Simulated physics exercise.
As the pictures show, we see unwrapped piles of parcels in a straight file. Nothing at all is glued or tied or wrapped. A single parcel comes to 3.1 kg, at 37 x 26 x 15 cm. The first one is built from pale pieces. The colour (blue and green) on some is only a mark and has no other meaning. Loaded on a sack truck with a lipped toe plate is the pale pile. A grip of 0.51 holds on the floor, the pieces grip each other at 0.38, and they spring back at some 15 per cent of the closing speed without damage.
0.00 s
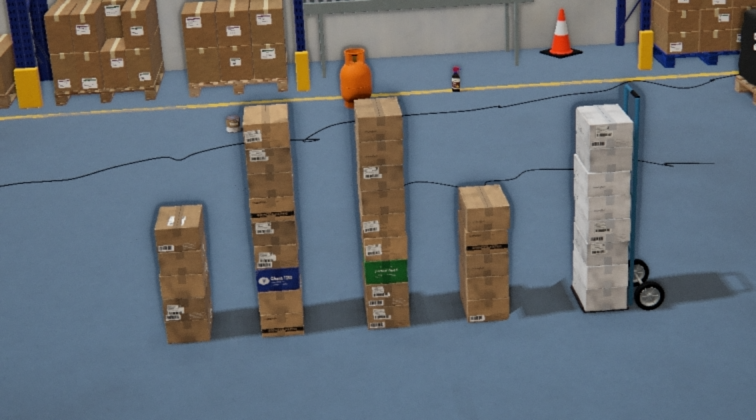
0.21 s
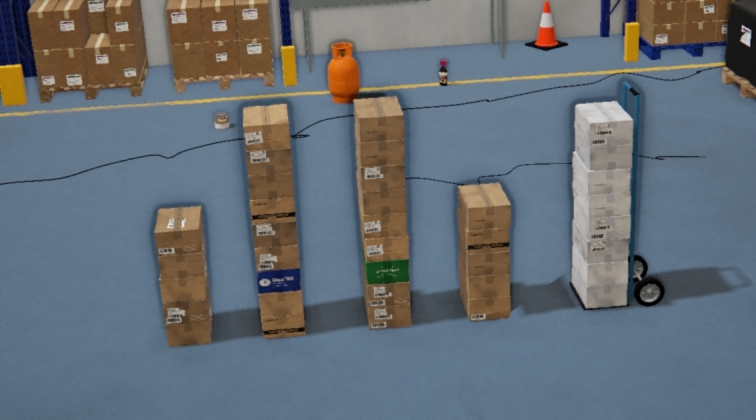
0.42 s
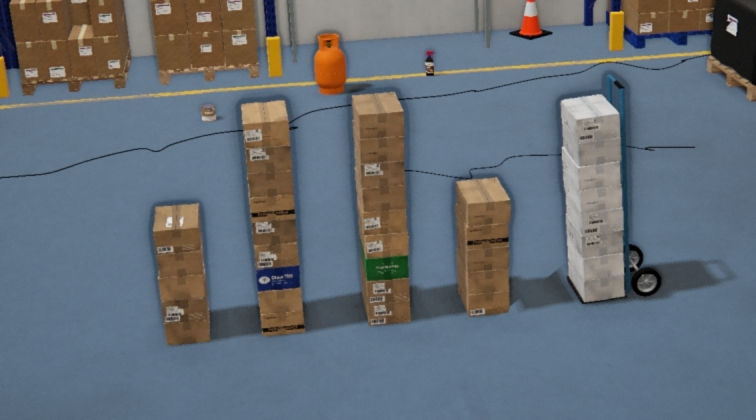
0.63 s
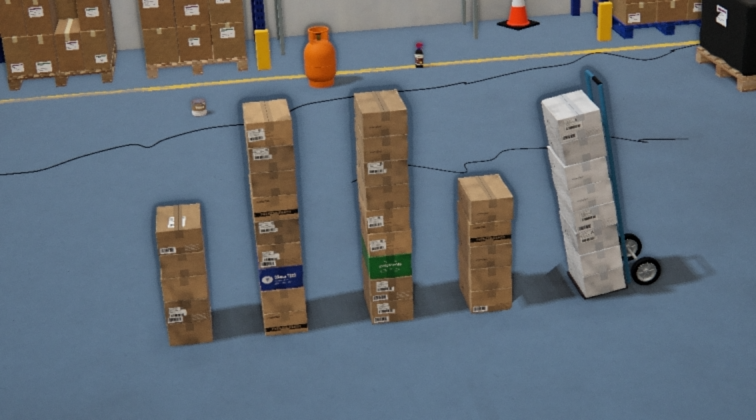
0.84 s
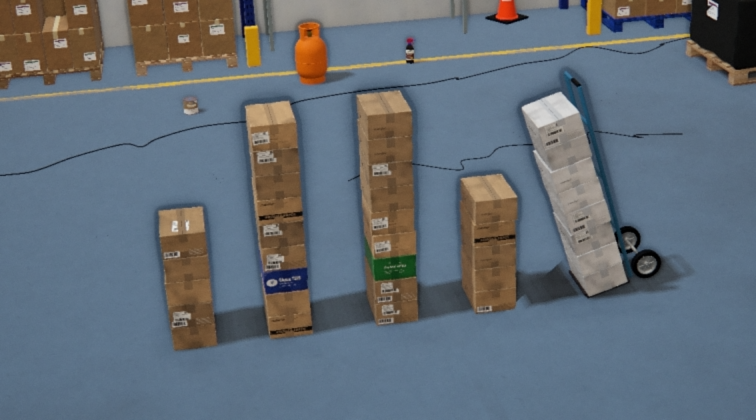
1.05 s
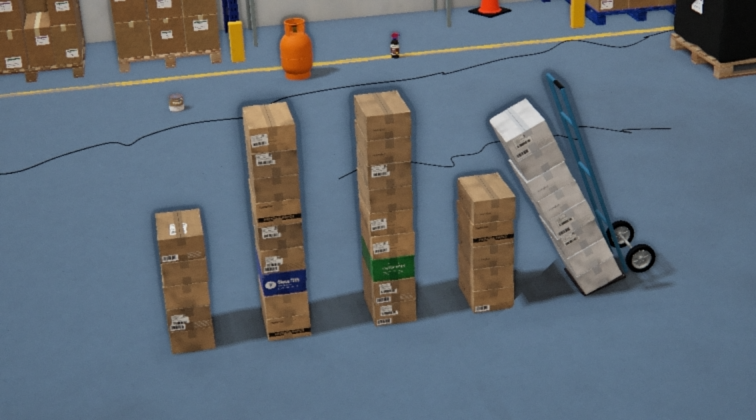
Warehouse floor with stacked cartons in a row, the hand truck at right tilting left with its white stack leaning further forward.
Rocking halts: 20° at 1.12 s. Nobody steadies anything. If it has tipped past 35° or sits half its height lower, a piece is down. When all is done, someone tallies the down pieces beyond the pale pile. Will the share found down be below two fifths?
Yes, below two fifths.
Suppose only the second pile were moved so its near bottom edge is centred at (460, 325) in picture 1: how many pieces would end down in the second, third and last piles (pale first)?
Per pile - second: 0, third: 0, last: 0.
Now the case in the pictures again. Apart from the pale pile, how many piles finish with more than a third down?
0.
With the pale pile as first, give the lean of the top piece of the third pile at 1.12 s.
Roughly 0 degrees.
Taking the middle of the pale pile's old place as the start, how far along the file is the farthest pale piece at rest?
Something like 115 cm along the file.
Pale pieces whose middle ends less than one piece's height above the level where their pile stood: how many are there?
1.
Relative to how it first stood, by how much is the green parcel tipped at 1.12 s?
Its tilt comes to about 0° at that moment.
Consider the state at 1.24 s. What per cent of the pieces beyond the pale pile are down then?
By then 0 %.
Around 1.12 s, 1 of the pale pile down; none of the 28 other parcels down.
Around 1.24 s, 6 of the pale pile down; none of the 28 other parcels down, 1 disturbed.
Around 1.44 s, 8 of the pale pile down; none of the 28 other parcels down, 4 disturbed.
Around 1.70 s, 8 of the pale pile down; none of the 28 other parcels down, 6 disturbed.
Finally (2.2 s), 8 of the pale pile down; none of the 28 other parcels down, 7 disturbed; green parcel unmoved; blue parcel unmoved. That is 0 per cent. Seen by the last camera, middles, green parcel near (388, 255), blue parcel near (281, 269).
